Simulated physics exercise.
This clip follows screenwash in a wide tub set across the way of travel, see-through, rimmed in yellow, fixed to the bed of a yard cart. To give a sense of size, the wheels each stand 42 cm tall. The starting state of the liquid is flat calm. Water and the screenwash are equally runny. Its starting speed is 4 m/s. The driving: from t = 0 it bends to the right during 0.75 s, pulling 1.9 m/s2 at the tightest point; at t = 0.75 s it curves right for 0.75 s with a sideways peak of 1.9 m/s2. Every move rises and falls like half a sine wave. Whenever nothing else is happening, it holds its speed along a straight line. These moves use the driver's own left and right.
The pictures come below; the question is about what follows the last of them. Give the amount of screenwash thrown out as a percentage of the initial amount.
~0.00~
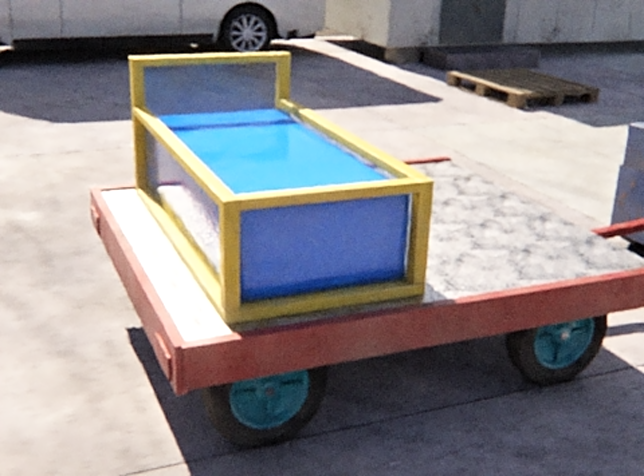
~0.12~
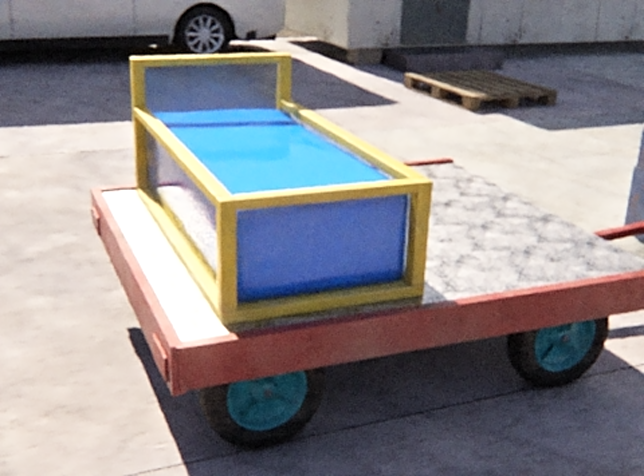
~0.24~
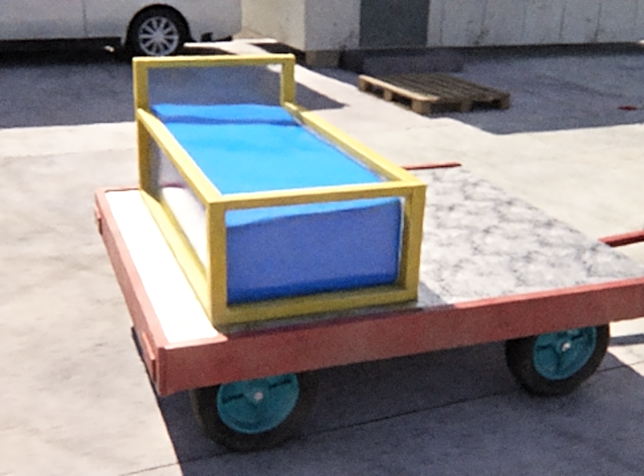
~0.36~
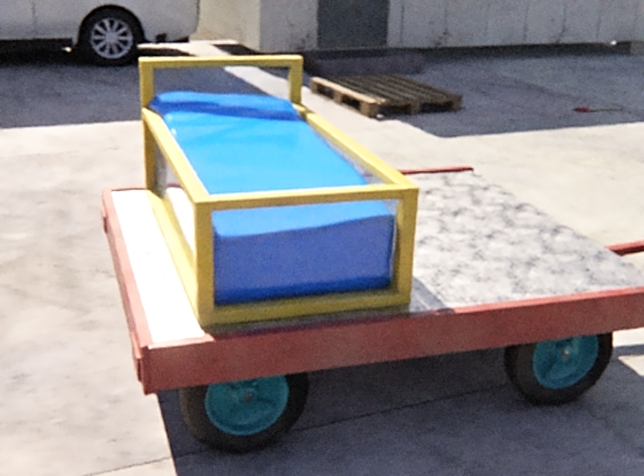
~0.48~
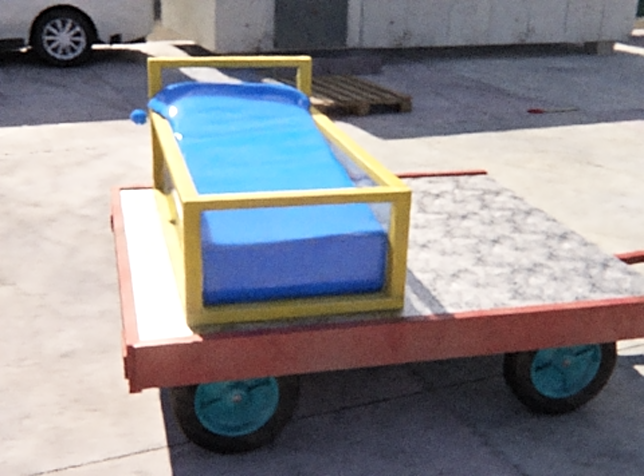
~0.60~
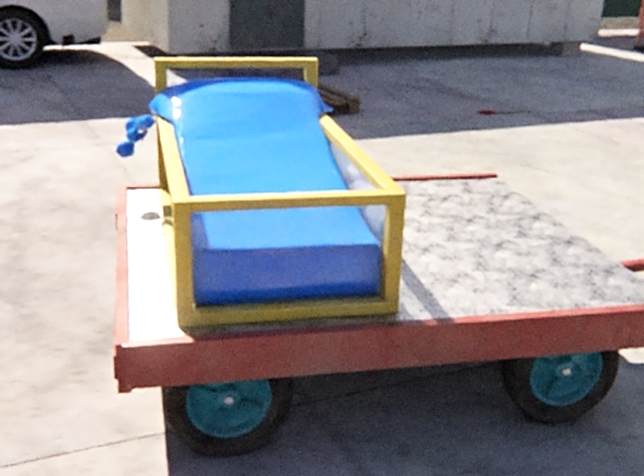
Roughly 6 percent of the screenwash is thrown out.
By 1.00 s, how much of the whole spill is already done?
By then about 60 per cent is out.
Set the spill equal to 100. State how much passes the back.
Some 40 per cent of it.
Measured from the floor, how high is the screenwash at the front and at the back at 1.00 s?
Approx. 30 cm front, approx. 30 cm back.
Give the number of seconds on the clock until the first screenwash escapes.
About 0.7 seconds.
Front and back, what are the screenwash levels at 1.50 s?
Some 30 cm in front and some 32 cm behind.
Then, 1.00 s in, it stands 29 cm high behind and 30 cm in front; 3 per cent has gone over the front and the back.
Then, 1.50 s in, it stands 32 cm high behind and 30 cm in front; 5 per cent has gone over the front and the back.
Then, 2.00 s in, it stands 27 cm high behind and 30 cm in front; 5 per cent has gone over the front and the back.
Then, 4.49 s in, 6 per cent has gone over the front and the back, 14 of 240 litres.
